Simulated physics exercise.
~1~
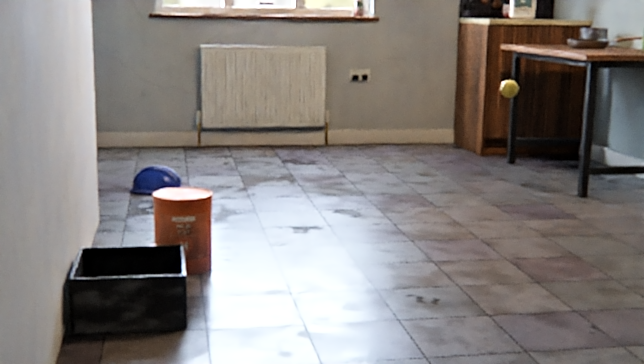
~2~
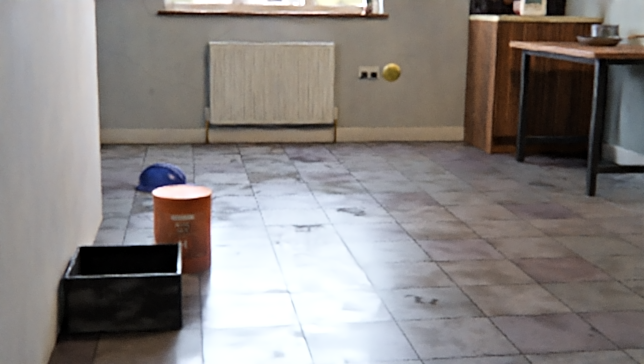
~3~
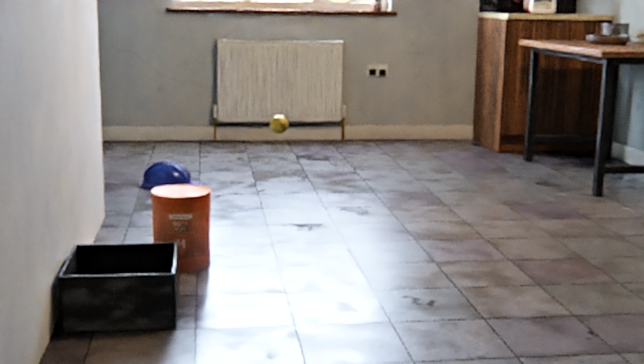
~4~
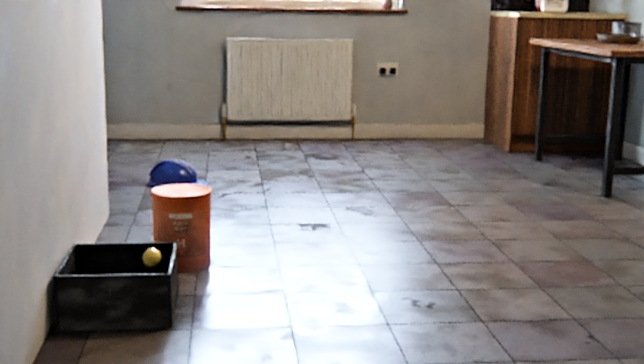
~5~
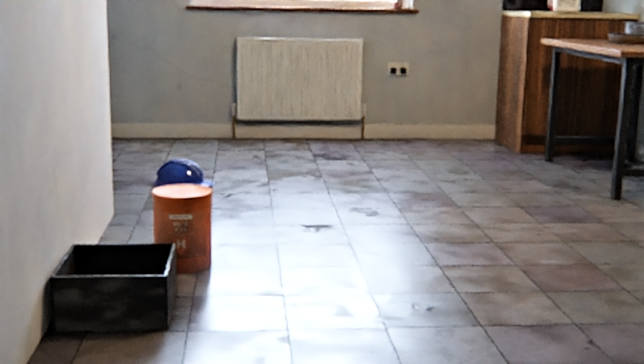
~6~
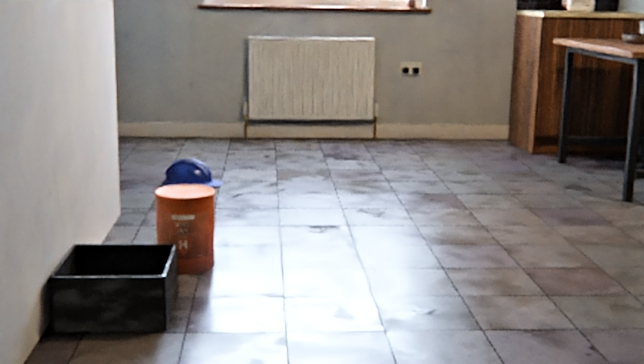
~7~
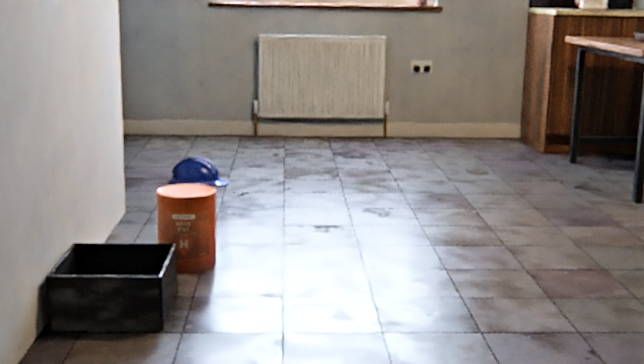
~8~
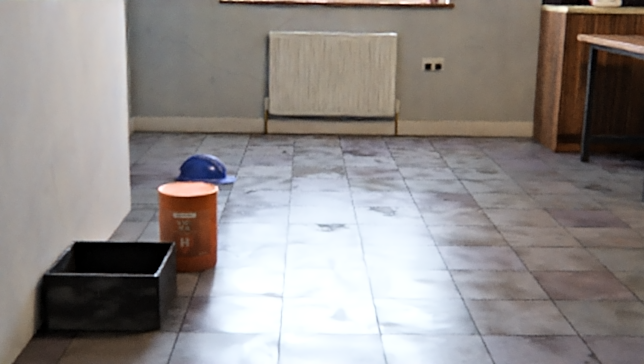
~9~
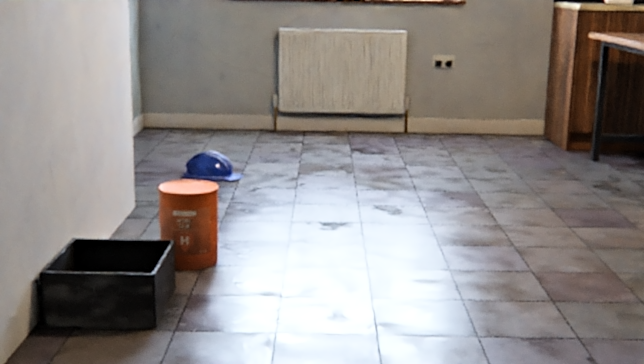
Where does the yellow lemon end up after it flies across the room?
The lemon ends up inside the open black box on the floor.
